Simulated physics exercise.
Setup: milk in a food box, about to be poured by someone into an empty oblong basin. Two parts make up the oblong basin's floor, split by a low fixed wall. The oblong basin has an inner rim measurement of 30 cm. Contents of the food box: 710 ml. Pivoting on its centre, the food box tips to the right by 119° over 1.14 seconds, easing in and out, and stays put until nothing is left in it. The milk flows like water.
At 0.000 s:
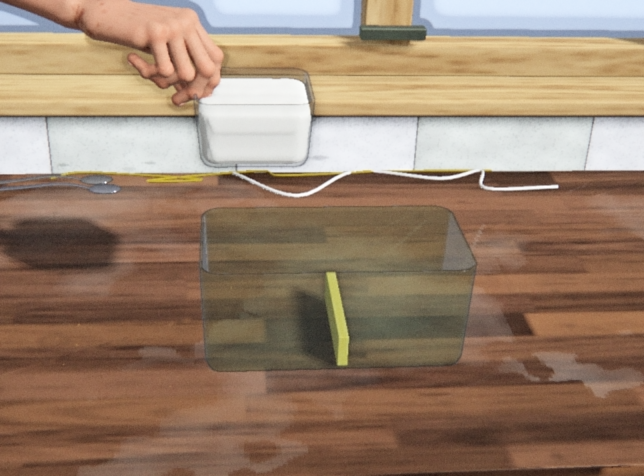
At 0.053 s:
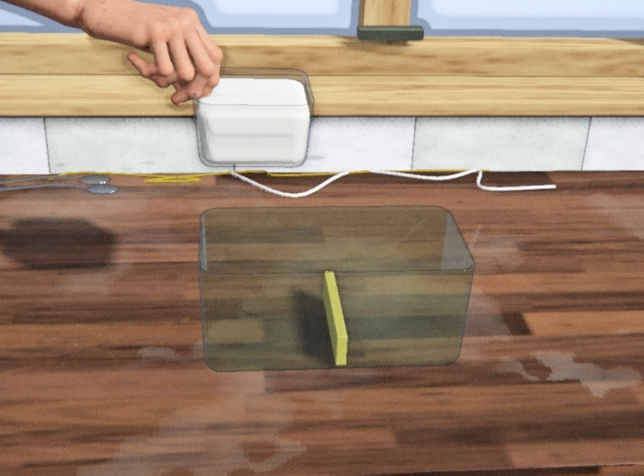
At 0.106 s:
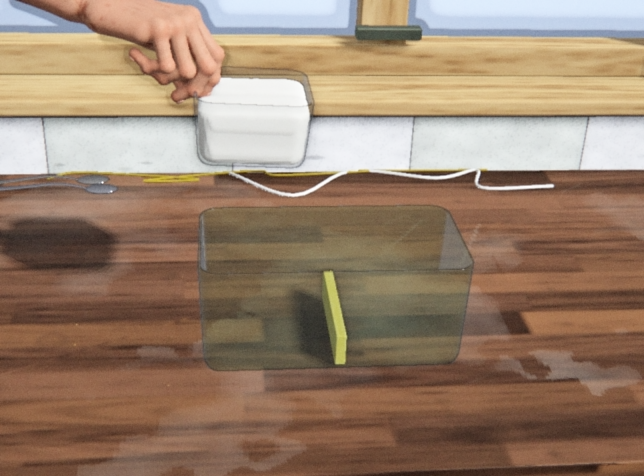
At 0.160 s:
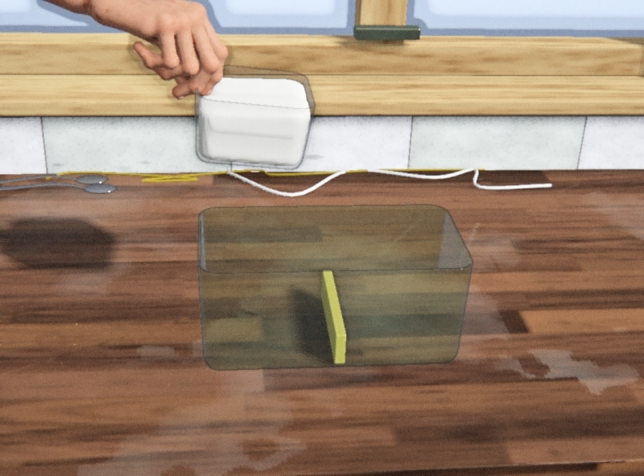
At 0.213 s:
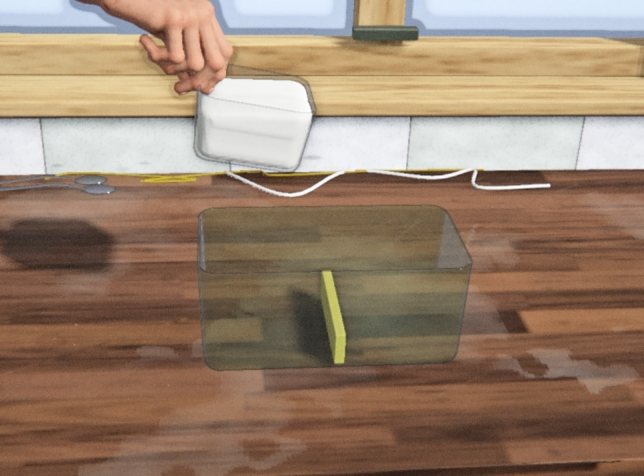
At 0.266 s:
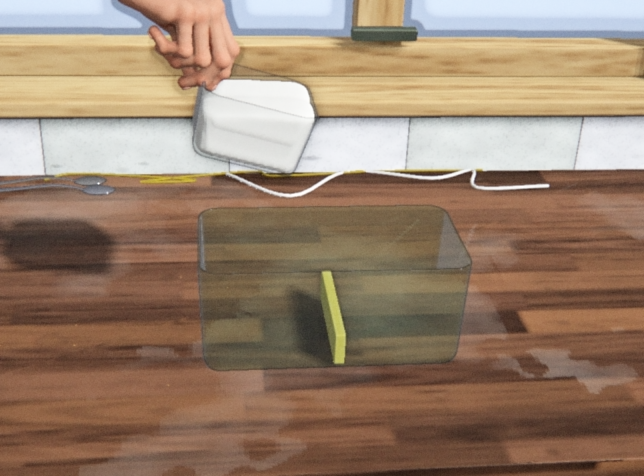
At first, a hand holds a clear food box of milk level above an empty, see-through oblong basin with a low yellow wall dividing its floor. The hand then tilts the box slightly to the right, slowly and then a little faster, while the basin stays still and empty.
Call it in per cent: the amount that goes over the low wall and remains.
I would put it at about 74 per cent.
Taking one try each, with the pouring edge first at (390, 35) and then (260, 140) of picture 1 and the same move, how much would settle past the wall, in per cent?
I'd say 70 percent on the first go, 10 percent on the next.
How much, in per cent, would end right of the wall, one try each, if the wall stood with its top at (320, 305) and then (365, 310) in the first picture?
Some 80 in a hundred, then some 55 in a hundred.
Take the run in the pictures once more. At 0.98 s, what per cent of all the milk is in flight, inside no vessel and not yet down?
Roughly 7 %.
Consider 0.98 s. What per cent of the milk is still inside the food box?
Close to 3 percent of the total.
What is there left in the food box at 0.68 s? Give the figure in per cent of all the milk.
Remaining: Near 38 % of the total.
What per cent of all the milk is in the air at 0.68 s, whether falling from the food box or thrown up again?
Close to 38 per cent, I'd say.
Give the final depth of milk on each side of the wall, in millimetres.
Some 8 mm on the left and 26 mm on the right.
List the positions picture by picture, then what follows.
It leans 0°; its right rim is at (310, 88); the milk meets the walls at (198, 94) and (307, 95); the oblong basin's rim runs from (202, 241) to (463, 238); the wall's top is at (337, 304), in the first frame.
It leans 1°; its right rim is at (309, 88); the milk meets the walls at (198, 94) and (306, 95), in the second frame.
It leans 3°; its right rim is at (309, 90); the milk meets the walls at (198, 94) and (306, 95), in the third frame.
It leans 6°; its right rim is at (310, 93); the milk meets the walls at (199, 93) and (307, 95), in the fourth frame.
It leans 10°; its right rim is at (311, 98); the milk meets the walls at (199, 94) and (308, 97), in the fifth frame.
It leans 15°; its right rim is at (313, 104); the milk meets the walls at (201, 95) and (311, 98), in the sixth frame.
After 0.68 s the tilt is 77° and 39 per cent is still to pour, 1 is left of the wall and 23 right of it.
After 0.98 s the tilt is 113° and 3 per cent is still to pour, 16 is left of the wall and 74 right of it.
After 1.30 s the tilt is 119° and 0 per cent is still to pour, 25 is left of the wall and 74 right of it.
After 1.64 s the tilt is 119° and 0 per cent is still to pour, 25 is left of the wall and 74 right of it.
In the end 25 per cent lies left of the wall, 74 right of it and 1 outside.
